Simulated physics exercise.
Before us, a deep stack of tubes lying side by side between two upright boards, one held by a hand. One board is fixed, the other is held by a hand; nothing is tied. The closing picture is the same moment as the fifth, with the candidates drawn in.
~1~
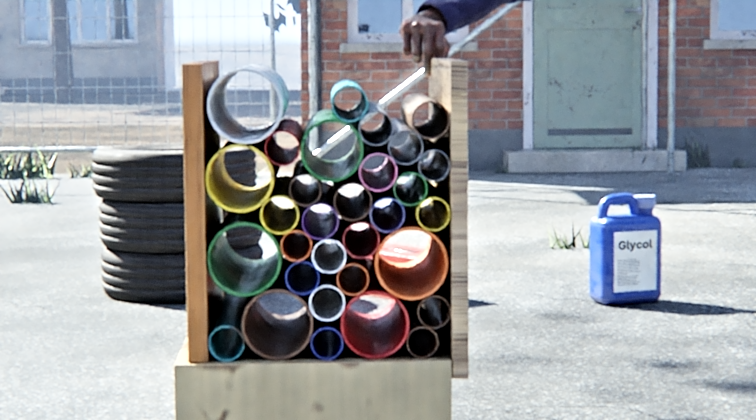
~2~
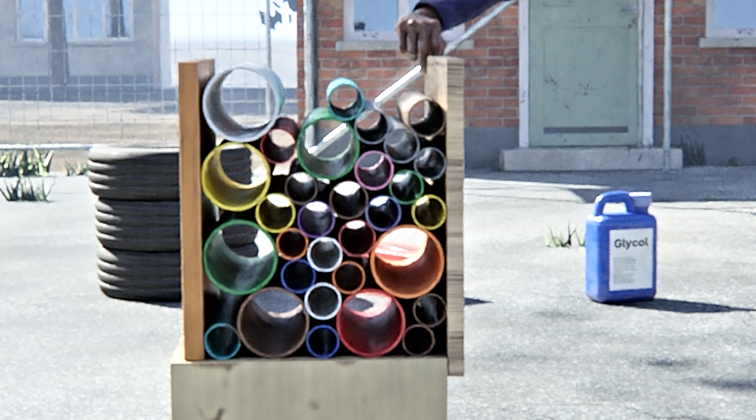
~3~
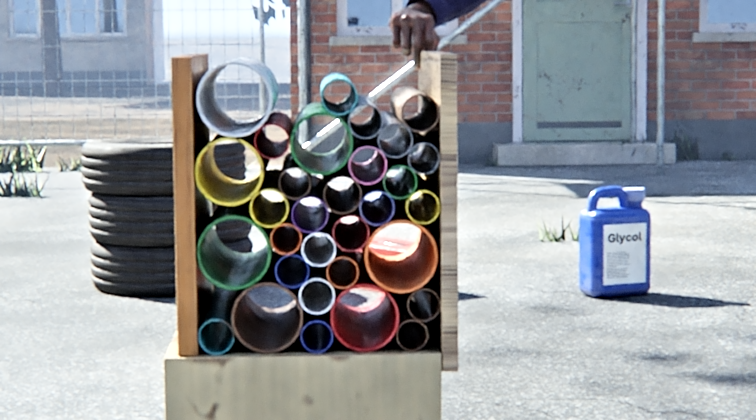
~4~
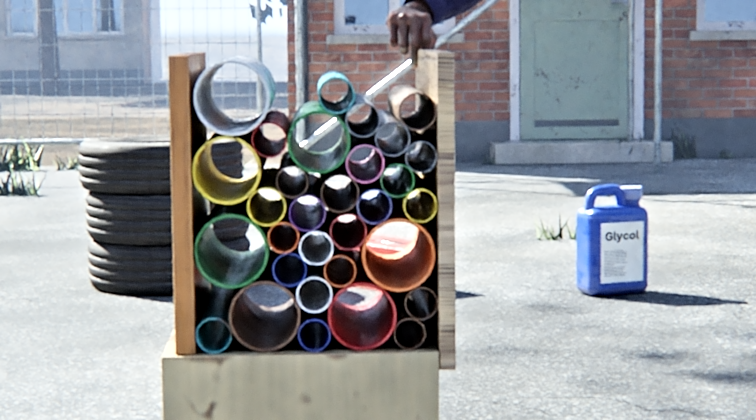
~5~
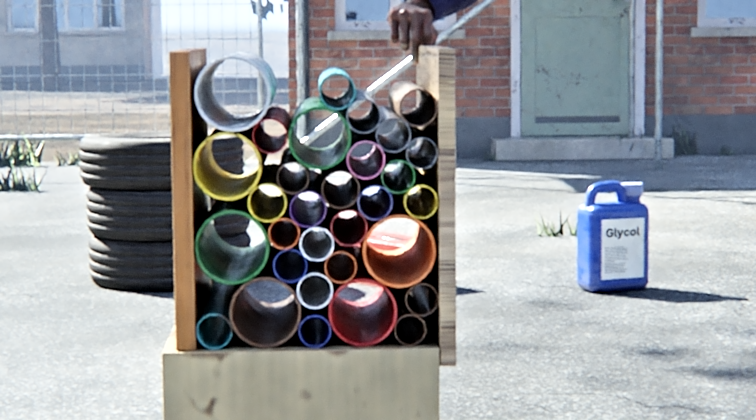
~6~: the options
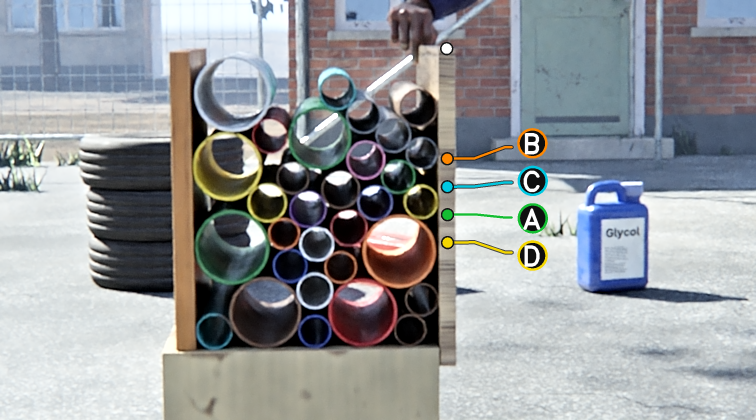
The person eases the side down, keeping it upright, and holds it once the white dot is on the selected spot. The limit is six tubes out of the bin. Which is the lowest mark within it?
Down to A.
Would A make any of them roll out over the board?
Yes, at A.
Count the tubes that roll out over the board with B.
At B the number is one.
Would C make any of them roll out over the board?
Yes.
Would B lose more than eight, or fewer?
It loses fewer than eight.
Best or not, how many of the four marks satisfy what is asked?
Three of the four.
On the copy, A at (448, 215); B at (447, 159); C at (447, 186); D at (448, 243); the white dot at (447, 48).
On A. First, top of the board (438, 120).
Then, top of the board (438, 200).
Finally, top of the board (438, 214), five out over the board.
By contrast, B one out over the board; C four out over the board; D seven out over the board.
